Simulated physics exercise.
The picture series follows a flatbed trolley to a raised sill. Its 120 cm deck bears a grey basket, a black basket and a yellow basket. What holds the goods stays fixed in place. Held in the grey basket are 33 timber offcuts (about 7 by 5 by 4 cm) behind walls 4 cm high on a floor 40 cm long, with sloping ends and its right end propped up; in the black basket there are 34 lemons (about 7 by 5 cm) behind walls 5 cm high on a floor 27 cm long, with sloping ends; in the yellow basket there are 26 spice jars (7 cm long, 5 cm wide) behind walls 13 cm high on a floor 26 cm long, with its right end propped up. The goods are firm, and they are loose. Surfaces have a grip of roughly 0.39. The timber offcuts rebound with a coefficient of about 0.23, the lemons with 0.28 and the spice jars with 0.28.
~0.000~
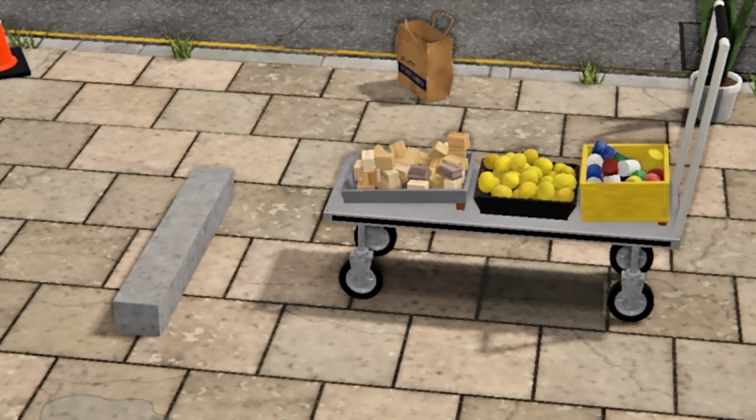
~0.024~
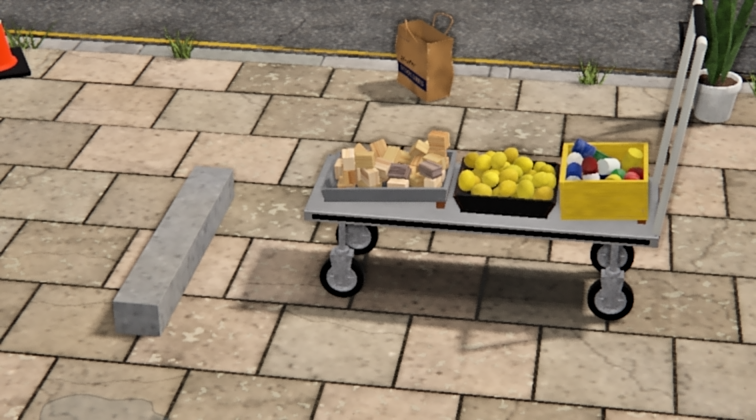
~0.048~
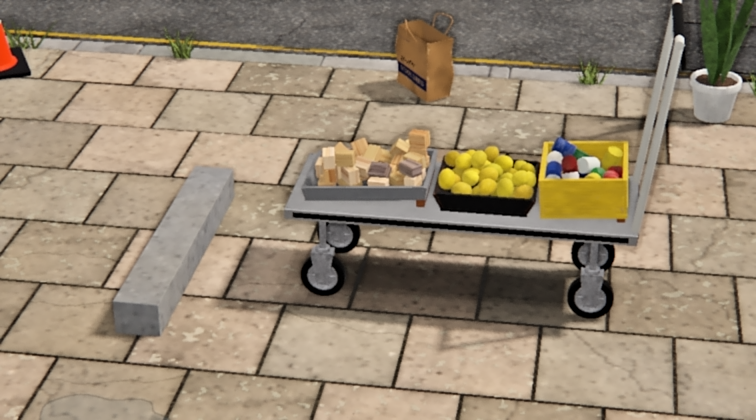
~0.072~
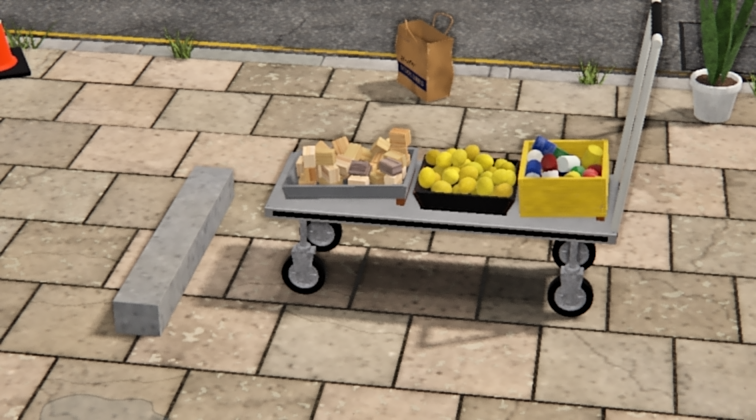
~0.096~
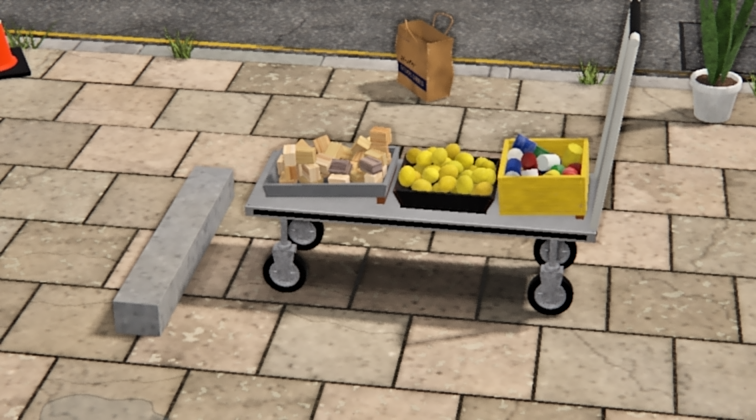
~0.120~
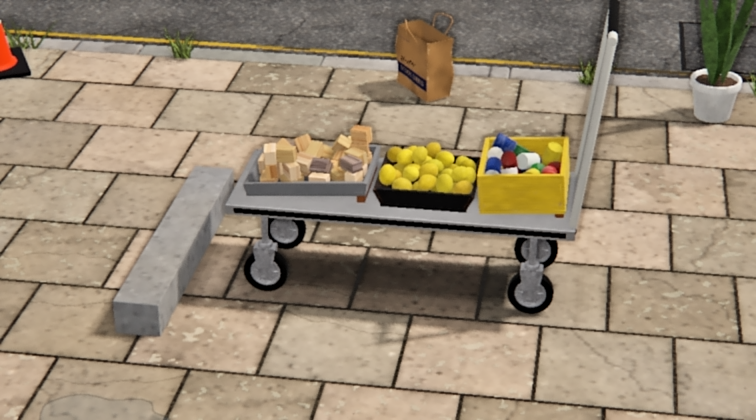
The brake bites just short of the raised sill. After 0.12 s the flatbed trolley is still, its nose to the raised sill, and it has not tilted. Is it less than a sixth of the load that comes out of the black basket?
No, spilled: Higher than a sixth.
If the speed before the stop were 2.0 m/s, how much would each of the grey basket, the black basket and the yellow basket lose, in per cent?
Then the grey basket sheds 30 per cent of its load, the black basket 10 per cent, and the yellow basket 0 per cent.
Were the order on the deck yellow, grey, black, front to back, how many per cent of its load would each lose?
In that arrangement the grey basket sheds 20 per cent of its load, the black basket 40 per cent, and the yellow basket 10 per cent.
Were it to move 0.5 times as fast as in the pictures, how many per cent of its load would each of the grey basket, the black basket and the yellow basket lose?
Grey basket 20, black basket 0, yellow basket 0 per cent.
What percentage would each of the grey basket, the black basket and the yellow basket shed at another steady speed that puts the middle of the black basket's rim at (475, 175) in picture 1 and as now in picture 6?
That would give grey basket 20 %, black basket 0 % and yellow basket 0 %.
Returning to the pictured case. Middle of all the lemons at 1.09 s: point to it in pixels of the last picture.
I'd say near (340, 169).
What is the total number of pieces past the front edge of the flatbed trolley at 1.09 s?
Close to 10.
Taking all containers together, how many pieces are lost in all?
It comes to some 30 pieces.
After 0.13 s, braking starts.
After 0.23 s, grey basket 31 in, 2 out, black basket 34 in, 0 out and yellow basket 26 in, 0 out.
After 0.35 s, grey basket 26 in, 7 out, black basket 24 in, 10 out and yellow basket 25 in, 1 out.
After 0.58 s, grey basket 21 in, 12 out, black basket 22 in, 12 out and yellow basket 24 in, 2 out.
Final count (at 1.09 s), grey basket 20 in, 13 out, black basket 21 in, 13 out and yellow basket 24 in, 2 out. Asked share, 13 of 34, 38 per cent.
